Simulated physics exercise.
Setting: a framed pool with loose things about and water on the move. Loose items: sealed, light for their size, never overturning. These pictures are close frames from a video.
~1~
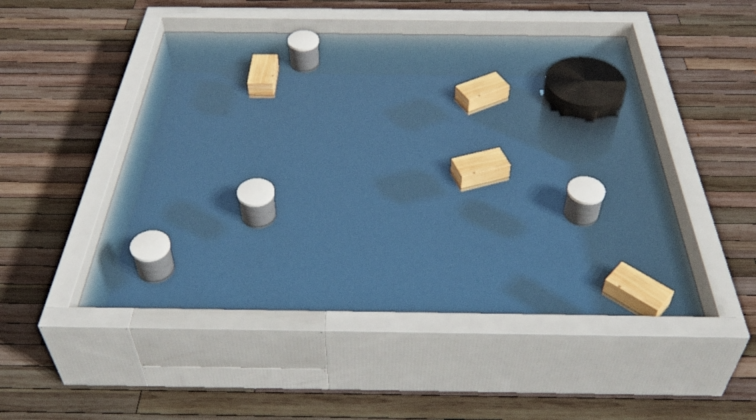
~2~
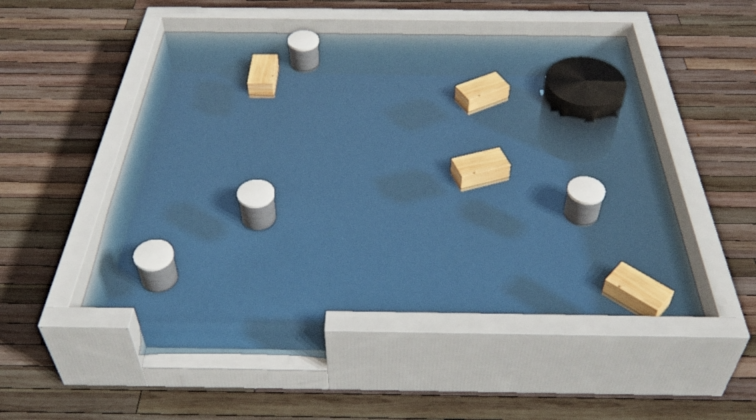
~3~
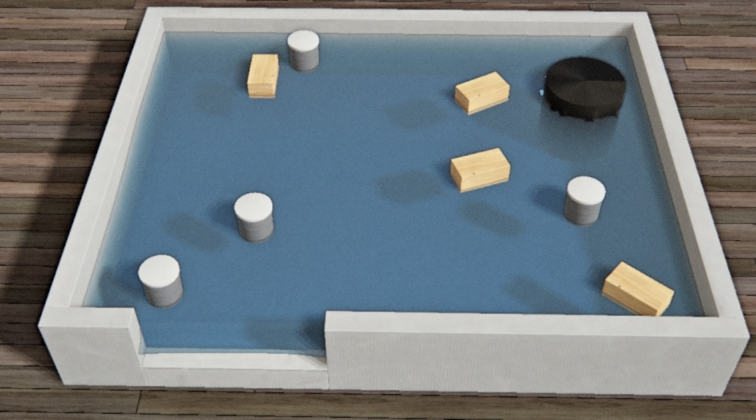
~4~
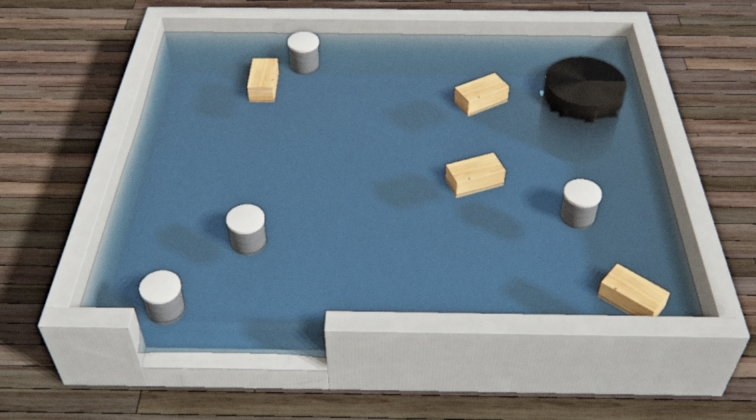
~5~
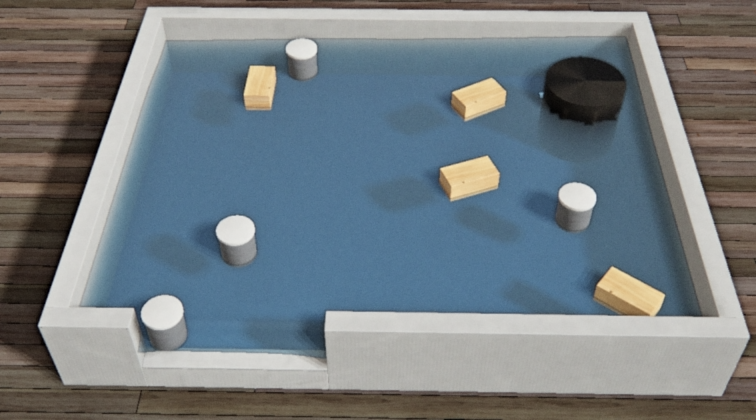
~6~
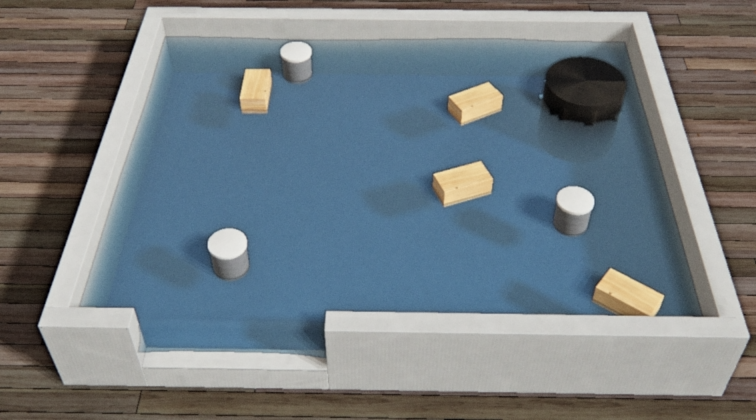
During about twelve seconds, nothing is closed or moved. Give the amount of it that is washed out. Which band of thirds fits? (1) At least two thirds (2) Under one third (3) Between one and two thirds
Under one third.
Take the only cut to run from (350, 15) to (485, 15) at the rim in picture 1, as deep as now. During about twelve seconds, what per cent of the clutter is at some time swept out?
Some 40 per cent of the lot.
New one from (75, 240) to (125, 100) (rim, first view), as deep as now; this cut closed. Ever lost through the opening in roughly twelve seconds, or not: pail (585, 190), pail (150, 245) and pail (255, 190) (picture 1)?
In that order: Stays, washed out, through.
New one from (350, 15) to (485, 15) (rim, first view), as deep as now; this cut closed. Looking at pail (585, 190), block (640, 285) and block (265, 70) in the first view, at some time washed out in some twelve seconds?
Per item as listed - not lost, not lost, swept away.
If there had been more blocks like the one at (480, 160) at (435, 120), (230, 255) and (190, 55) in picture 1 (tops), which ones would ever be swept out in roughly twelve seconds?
In turn: No, gone, left behind.
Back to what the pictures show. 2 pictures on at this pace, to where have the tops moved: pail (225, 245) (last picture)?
(218, 278).
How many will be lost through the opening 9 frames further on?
Total: 2.
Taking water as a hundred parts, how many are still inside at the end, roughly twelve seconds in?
Estimate: Near 66 in a hundred.
A moment on, 1 of 8 are out; 7 afloat.
Next, 2 of 8 are out; 6 afloat.
Later, 2 of 8 are out; 6 afloat.
In the end, 2 of 8 are out; 6 afloat.
